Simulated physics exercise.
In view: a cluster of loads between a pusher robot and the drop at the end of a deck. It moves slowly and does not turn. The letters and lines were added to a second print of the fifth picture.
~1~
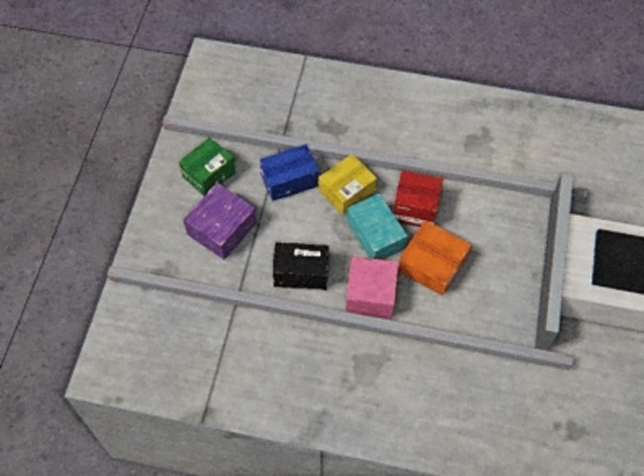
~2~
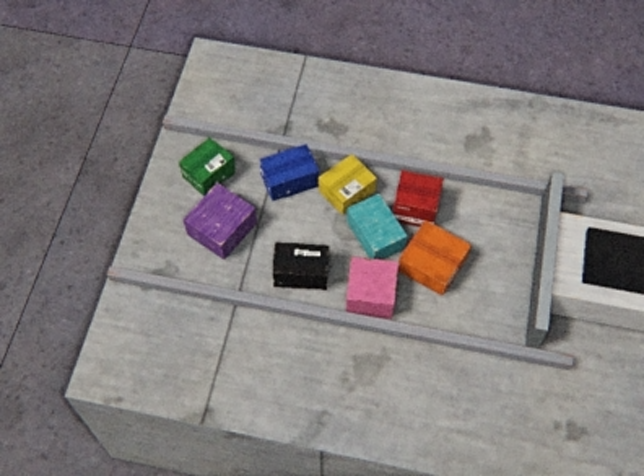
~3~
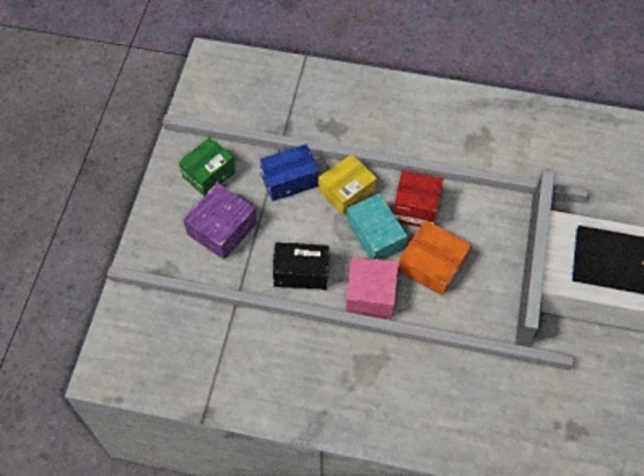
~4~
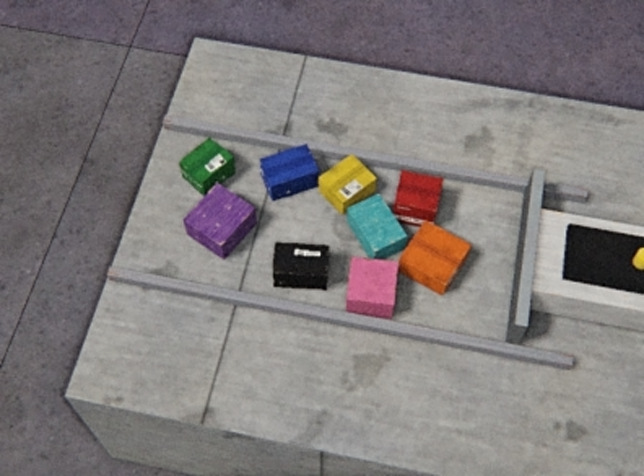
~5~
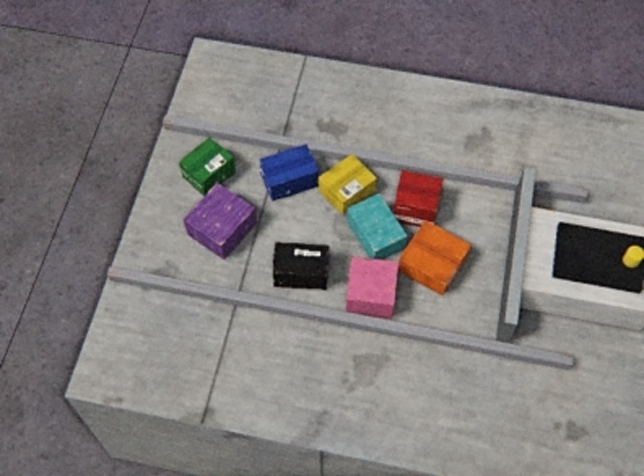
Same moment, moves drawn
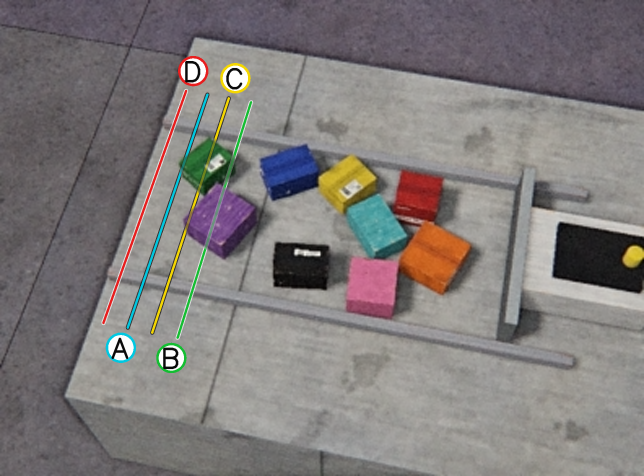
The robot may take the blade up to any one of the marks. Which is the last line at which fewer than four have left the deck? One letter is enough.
Up to line B.
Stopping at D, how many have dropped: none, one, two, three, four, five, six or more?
By then, six or more.
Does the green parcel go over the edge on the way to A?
Yes.
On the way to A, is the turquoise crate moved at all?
Yes.
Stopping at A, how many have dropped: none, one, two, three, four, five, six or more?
In all, six or more.
On the marked copy, A at (170, 203); B at (217, 211); C at (193, 207); D at (148, 199).
Taking B. A third of the way, robot (479, 234); pink crate (367, 290); yellow box (339, 181).
Two thirds of the way, robot (367, 214); green parcel (168, 161); purple crate (173, 213).
When it is over, robot (284, 199); green parcel over the edge; purple crate over the edge; three fallen.
As for the rest, A drops six; C drops six; D drops nine.
